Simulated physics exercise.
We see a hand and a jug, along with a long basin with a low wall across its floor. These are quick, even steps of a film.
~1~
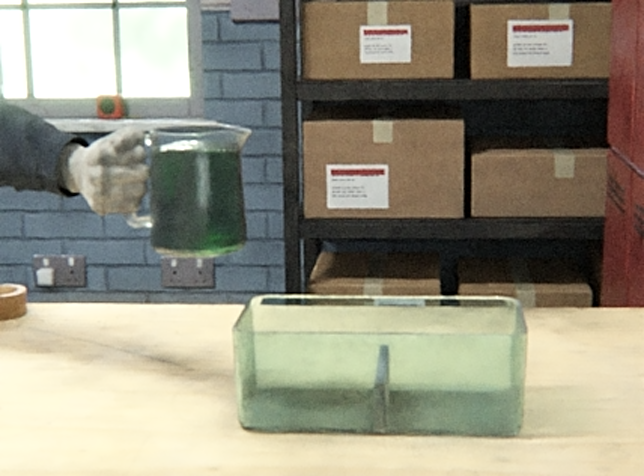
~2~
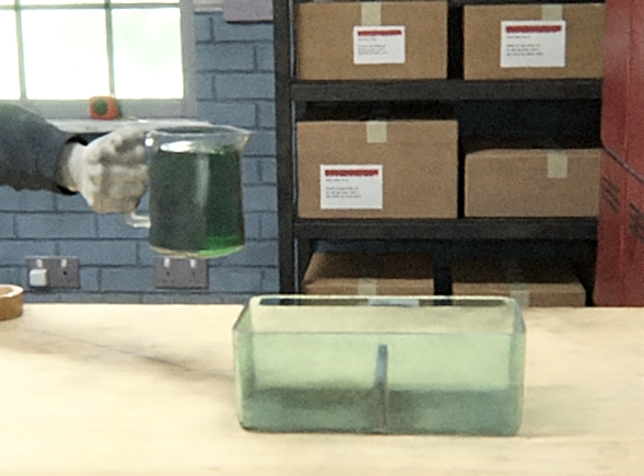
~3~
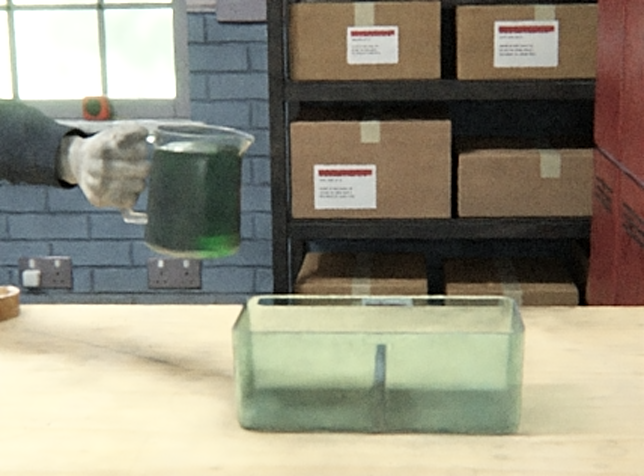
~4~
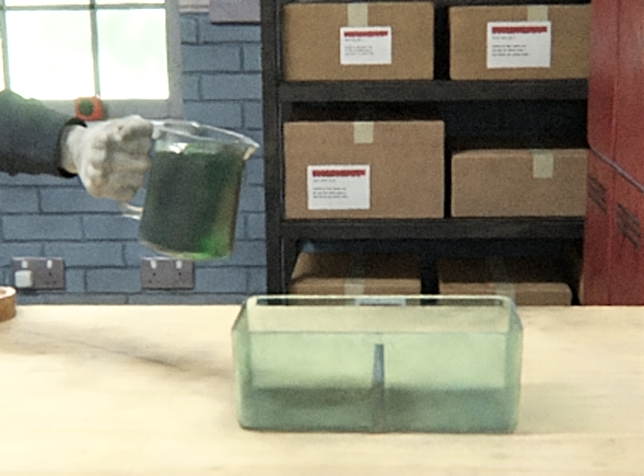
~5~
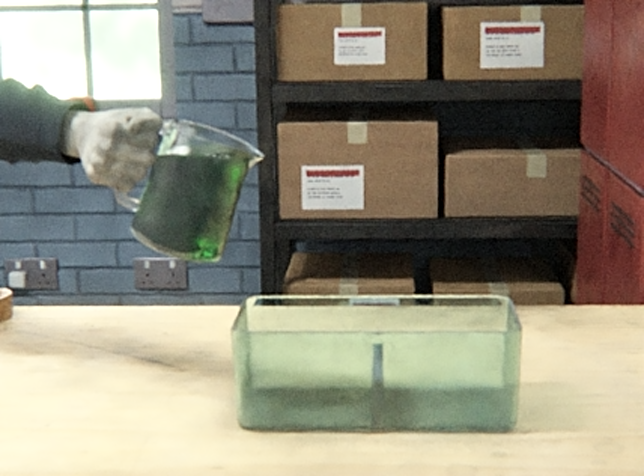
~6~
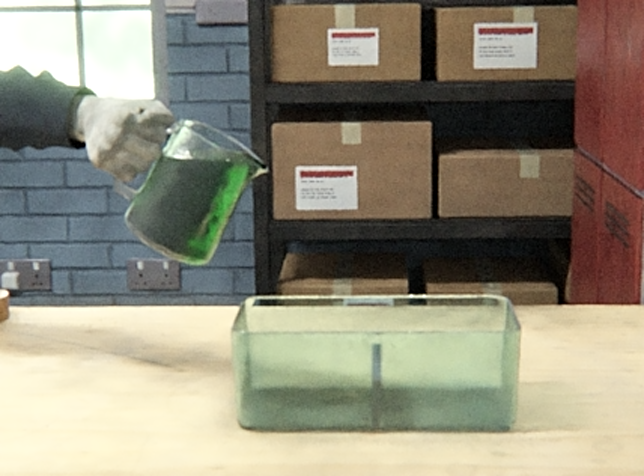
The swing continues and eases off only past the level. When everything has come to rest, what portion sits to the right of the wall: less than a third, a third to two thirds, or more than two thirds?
Less than a third sits there.
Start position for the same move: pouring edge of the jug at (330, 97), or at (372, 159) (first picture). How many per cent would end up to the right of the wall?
You'd get around 95 per cent and then around 95 per cent.
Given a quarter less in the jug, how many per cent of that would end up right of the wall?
Roughly 5 percent.
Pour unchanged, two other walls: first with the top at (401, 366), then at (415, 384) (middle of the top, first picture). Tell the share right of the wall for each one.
Note: Roughly 5 % in case one, 15 % in case two.
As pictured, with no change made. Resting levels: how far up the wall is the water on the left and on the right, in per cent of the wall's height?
About 70 left, about 0 right.
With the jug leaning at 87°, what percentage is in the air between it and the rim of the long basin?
It comes to around 20 per cent.
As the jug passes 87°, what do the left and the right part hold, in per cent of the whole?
Roughly 10 per cent on the left, roughly 0 per cent on the right.
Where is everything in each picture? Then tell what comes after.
The first frame shows tilt 0°; pouring edge (251, 131); surface from (156, 147) to (239, 147); the long basin's rim runs from (242, 315) to (523, 317); the wall's top is at (382, 364).
The second frame shows tilt 1°; pouring edge (252, 133); surface from (156, 147) to (239, 148).
The third frame shows tilt 5°; pouring edge (255, 137); surface from (157, 148) to (241, 150).
The fourth frame shows tilt 12°; pouring edge (259, 145); surface from (158, 153) to (246, 152).
The fifth frame shows tilt 20°; pouring edge (264, 156); surface from (157, 168) to (254, 155).
The sixth frame shows tilt 30°; pouring edge (269, 169); surface from (147, 182) to (266, 164).
A moment on, the jug is tipped on its side and 73 per cent is still to pour, 8 is left of the wall and 0 right of it.
Next, the jug is tipped right over and 28 per cent is still to pour, 50 is left of the wall and 1 right of it.
Then the jug is tipped right over and 8 per cent is still to pour, 78 is left of the wall and 3 right of it.
Later the jug is tipped right over and 2 per cent is still to pour, 89 is left of the wall and 4 right of it.
In the end 92 per cent lies left of the wall, 4 right of it and 4 outside.
